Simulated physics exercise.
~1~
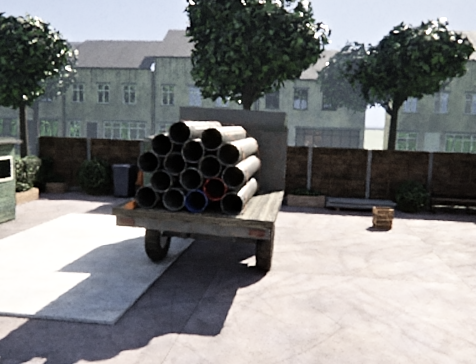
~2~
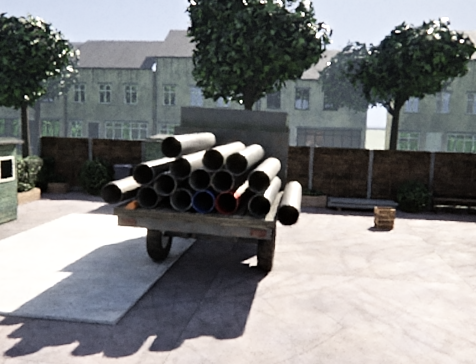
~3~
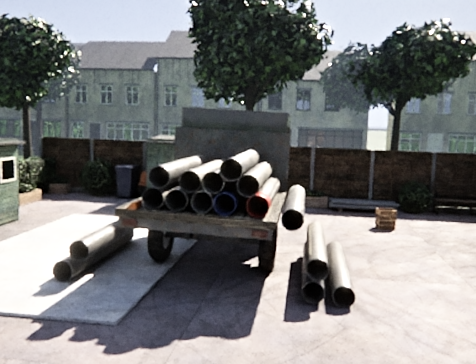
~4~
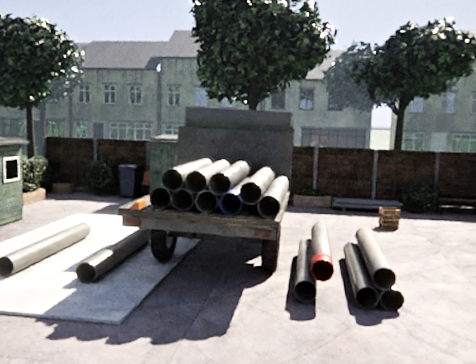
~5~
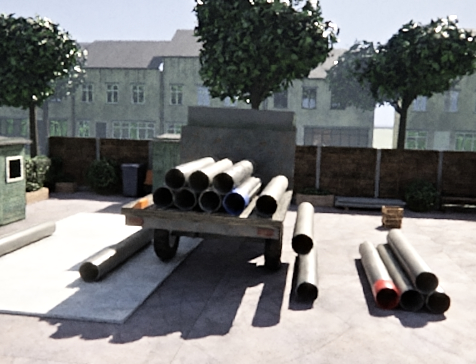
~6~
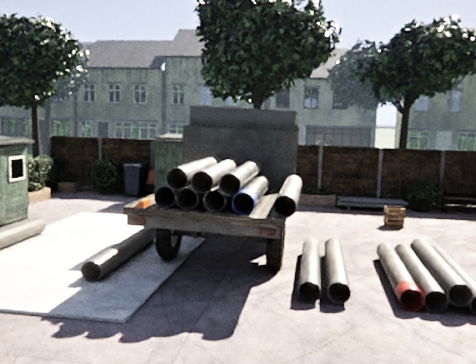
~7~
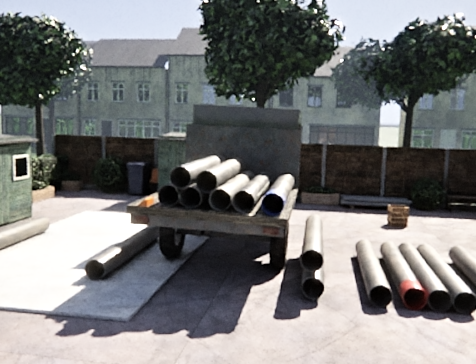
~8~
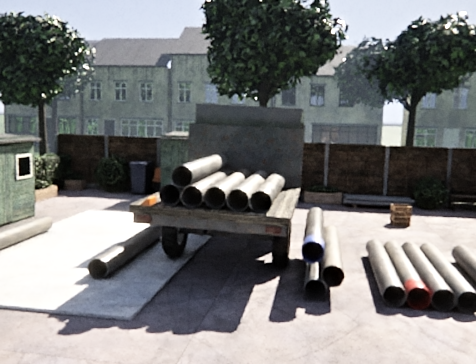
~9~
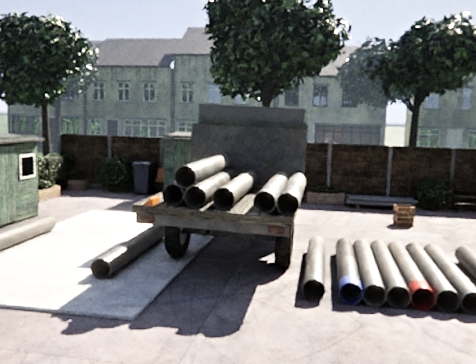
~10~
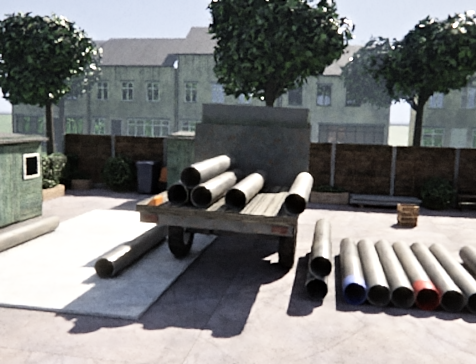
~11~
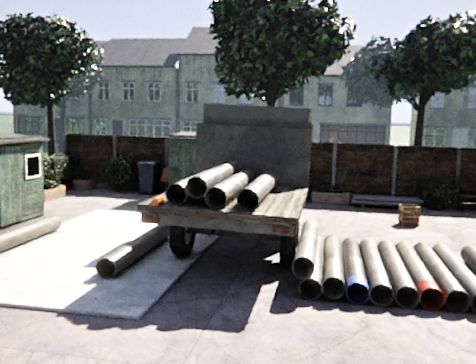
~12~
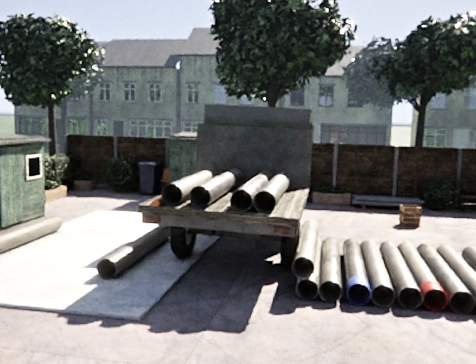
Paved yard beside terraced houses, stacked pipes collapsing and rolling off a flatbed, red then blue landing right, a few staying aboard.
